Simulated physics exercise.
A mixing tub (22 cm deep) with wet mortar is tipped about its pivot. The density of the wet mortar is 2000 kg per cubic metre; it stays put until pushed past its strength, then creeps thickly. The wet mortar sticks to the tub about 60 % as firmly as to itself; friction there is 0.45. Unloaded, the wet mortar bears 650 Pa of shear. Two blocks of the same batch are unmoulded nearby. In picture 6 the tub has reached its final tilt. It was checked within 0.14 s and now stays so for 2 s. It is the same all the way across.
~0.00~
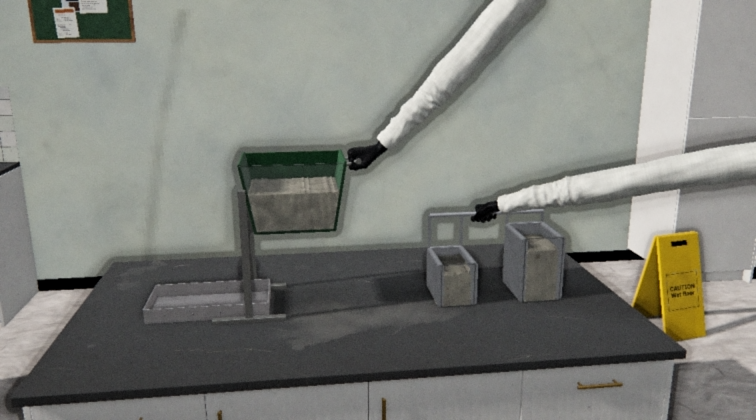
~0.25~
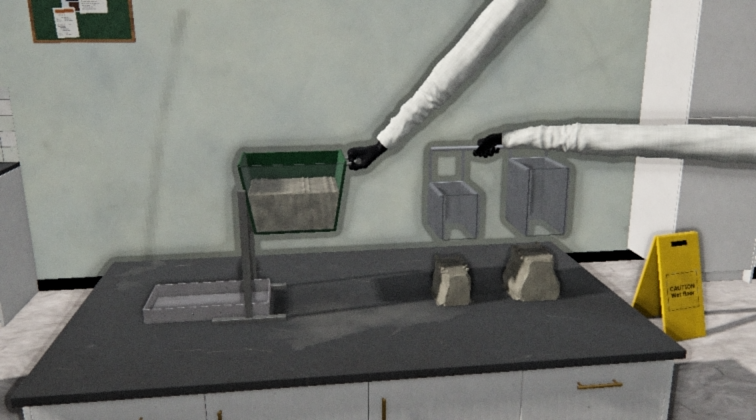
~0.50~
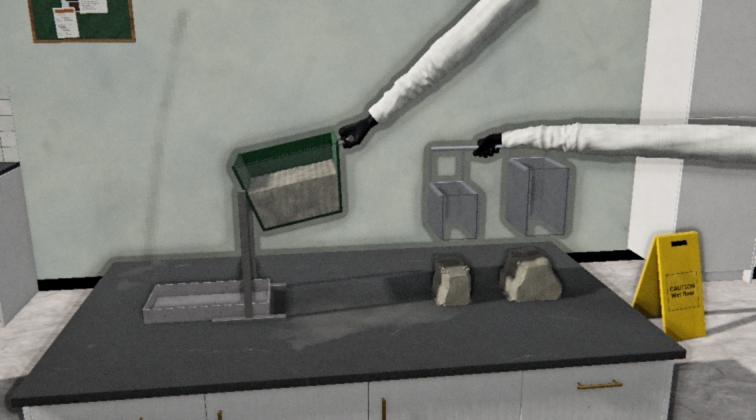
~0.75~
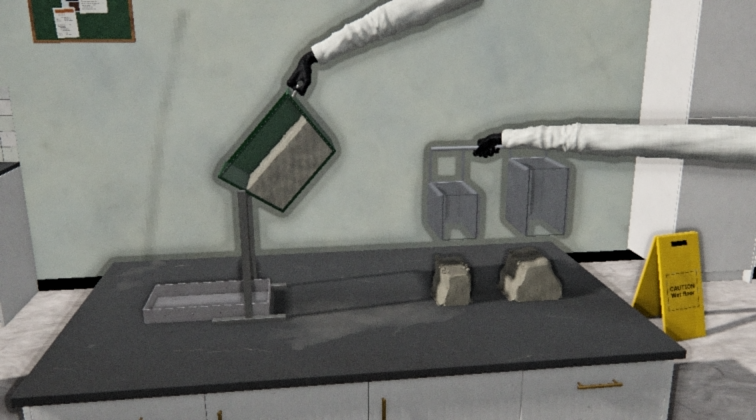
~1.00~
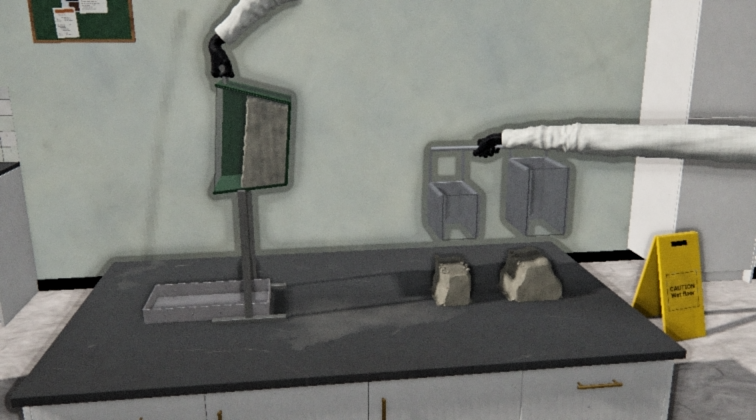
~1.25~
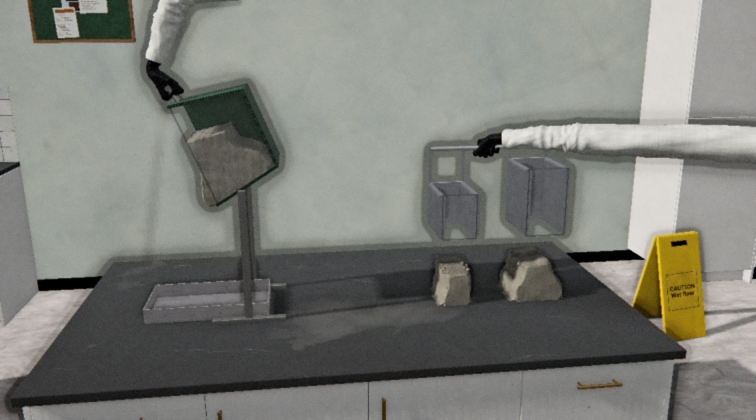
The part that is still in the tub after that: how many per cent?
It comes to some 0 %.
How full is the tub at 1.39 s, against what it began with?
Near 30 %.
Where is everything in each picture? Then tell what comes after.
The first picture shows handle-side rim at (344, 162), tilt 0 degrees; top of the wet mortar at (336, 191); blocks stand 13 cm, 20 cm (left to right).
The second picture shows handle-side rim at (344, 162), tilt 0 degrees; top of the wet mortar at (336, 191); blocks stand 12 cm, 16 cm (left to right).
The third picture shows handle-side rim at (336, 142), tilt 12 degrees; top of the wet mortar at (333, 173); blocks stand 12 cm, 15 cm (left to right).
The fourth picture shows handle-side rim at (286, 96), tilt 48 degrees; top of the wet mortar at (306, 123); blocks stand 12 cm, 15 cm (left to right).
The fifth picture shows handle-side rim at (216, 87), tilt 85 degrees; top of the wet mortar at (249, 100); blocks stand 12 cm, 15 cm (left to right).
The sixth picture shows handle-side rim at (169, 109), tilt 112 degrees; top of the wet mortar at (221, 133); blocks stand 12 cm, 15 cm (left to right).
After 1.39 s, the tub is at 112 degrees and holds 29 %.
After 1.56 s, the tub is at 112 degrees and holds 0 %.
After 1.73 s, the tub is at 112 degrees and holds 0 %.
After 1.90 s, the tub is at 112 degrees and holds 0 %.
After 3.25 s, at the end, the tub is at 112 degrees and holds 0 %.
